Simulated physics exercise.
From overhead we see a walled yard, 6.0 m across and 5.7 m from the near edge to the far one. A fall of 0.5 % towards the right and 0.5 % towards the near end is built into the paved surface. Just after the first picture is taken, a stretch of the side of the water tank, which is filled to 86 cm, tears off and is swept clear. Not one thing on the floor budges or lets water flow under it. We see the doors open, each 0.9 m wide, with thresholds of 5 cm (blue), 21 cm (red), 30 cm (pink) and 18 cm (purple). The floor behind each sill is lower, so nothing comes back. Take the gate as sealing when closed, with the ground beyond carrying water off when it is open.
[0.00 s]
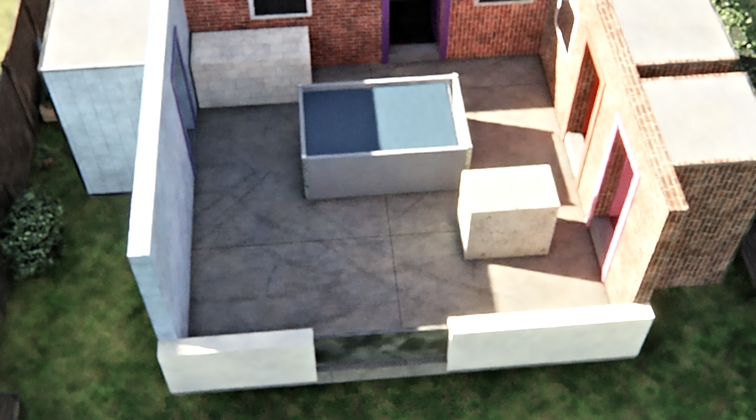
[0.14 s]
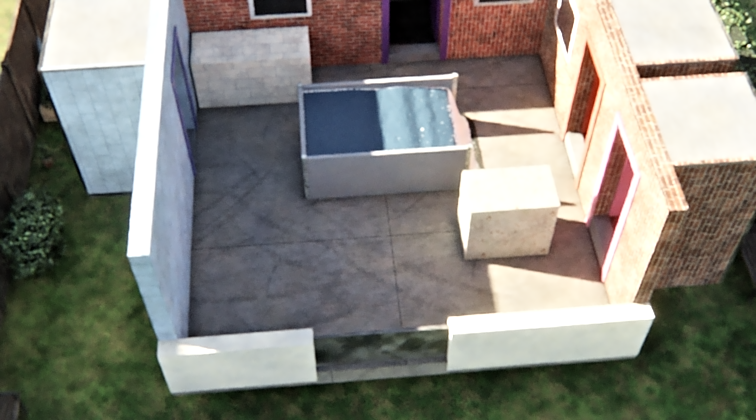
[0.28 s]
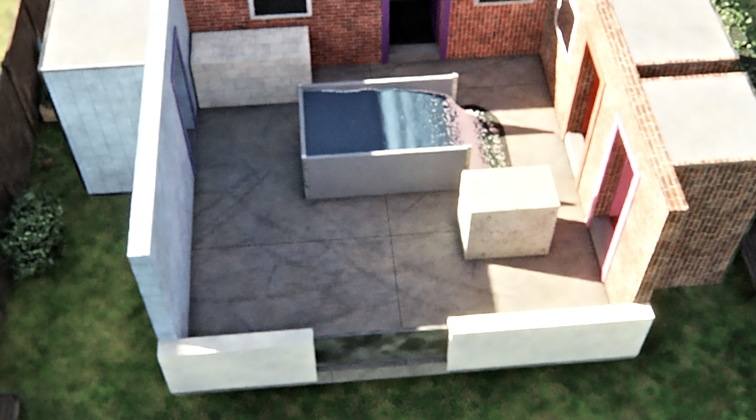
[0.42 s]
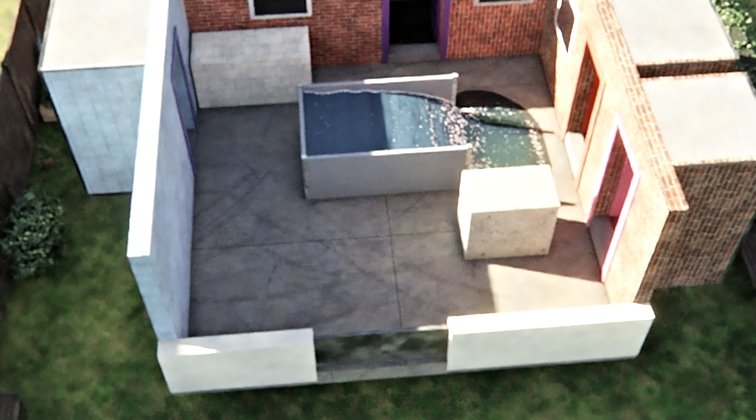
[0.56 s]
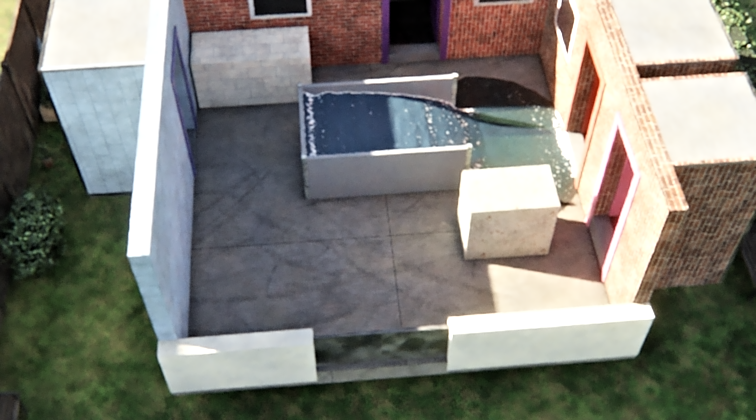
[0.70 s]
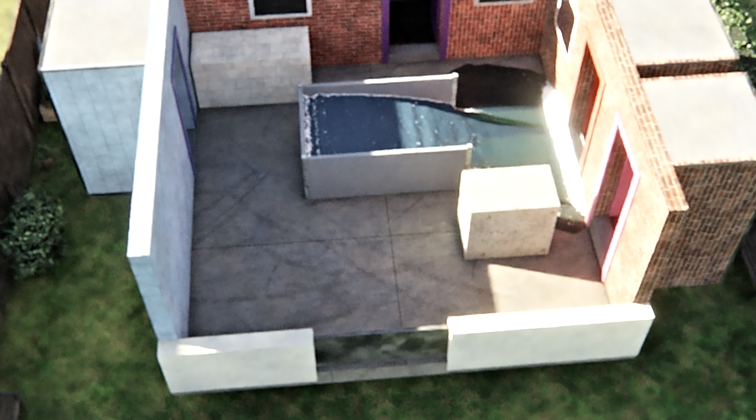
In the video, a walled yard is seen from above as water bursts from the right end of a rectangular tank, spreads across the paving to the brick wall with doorways, and runs along it behind a pale block.
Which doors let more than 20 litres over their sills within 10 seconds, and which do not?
At the end, the blue door overruns the limit, the red door overruns the limit, the pink door stops short of the limit, the purple door stops short of the limit.
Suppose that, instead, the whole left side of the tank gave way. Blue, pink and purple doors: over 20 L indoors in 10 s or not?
Then blue would come out on the high side, pink on the low side and purple on the low side.
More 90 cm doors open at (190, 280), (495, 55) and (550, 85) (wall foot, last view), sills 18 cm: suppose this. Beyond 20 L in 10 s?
Per doorway, in order: Insufficient / sufficient / sufficient.
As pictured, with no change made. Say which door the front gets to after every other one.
I'd say the blue one.
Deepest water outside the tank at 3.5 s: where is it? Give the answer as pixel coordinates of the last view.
Roughly (616, 333).
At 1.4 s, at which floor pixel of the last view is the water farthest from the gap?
I'd mark it close to (616, 333).
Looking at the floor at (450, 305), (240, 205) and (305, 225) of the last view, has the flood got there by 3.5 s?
Listed in sequence, the spots are drenched, bone dry and bone dry.
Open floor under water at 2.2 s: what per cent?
Near 40 per cent is wet.
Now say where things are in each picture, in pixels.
In the first frame, still water, 86 cm deep, in the water tank at (382, 119).
In the second frame, water pours out at (457, 139) and has run 0.8 m, to a hidden place; typically 10 cm deep outside, 86 cm at the water tank's back.
In the third frame, the front is at a hidden place, 1.0 m from the gap at (457, 140); 1.1 m2 of floor is under water; 86 cm left at the back of the water tank.
In the fourth frame, water pours out at (457, 142) and has run 1.5 m, to a hidden place; typically 11 cm deep outside, 85 cm at the water tank's back.
In the fifth frame, the front is at (575, 187), 2.0 m from the gap at (457, 142); 4.5 m2 of floor is under water; 78 cm left at the back of the water tank.
In the sixth frame, water pours out at (457, 143) and has run 2.3 m, to (584, 220); typically 9 cm deep outside, 71 cm at the water tank's back.
After 1.4 s water covers 25 % of the floor and is deepest (54 cm) near (539, 58); blue door not reached, red door 50 cm at the sill, 110 L in, pink door 15 cm at the sill, 0 L in, purple door not reached.
After 2.2 s water covers 40 % of the floor and is deepest (50 cm) near (539, 58); blue door not reached, red door 43 cm at the sill, 261 L in, pink door 17 cm at the sill, 0 L in, purple door 9 cm at the sill, 0 L in.
After 3.5 s water covers 65 % of the floor and is deepest (35 cm) near (616, 333); blue door not reached, red door 24 cm at the sill, 347 L in, pink door 17 cm at the sill, 0 L in, purple door 10 cm at the sill, 0 L in.
After 6.0 s water covers 95 % of the floor and is deepest (19 cm) near (193, 228); blue door 12 cm at the sill, 68 L in, red door 12 cm at the sill, 352 L in, pink door 10 cm at the sill, 0 L in, purple door 8 cm at the sill, 0 L in.
After 10.0 s water covers 100 % of the floor and is deepest (12 cm) near (555, 117); blue door 10 cm at the sill, 146 L in, red door 8 cm at the sill, 352 L in, pink door 7 cm at the sill, 0 L in, purple door 9 cm at the sill, 0 L in.
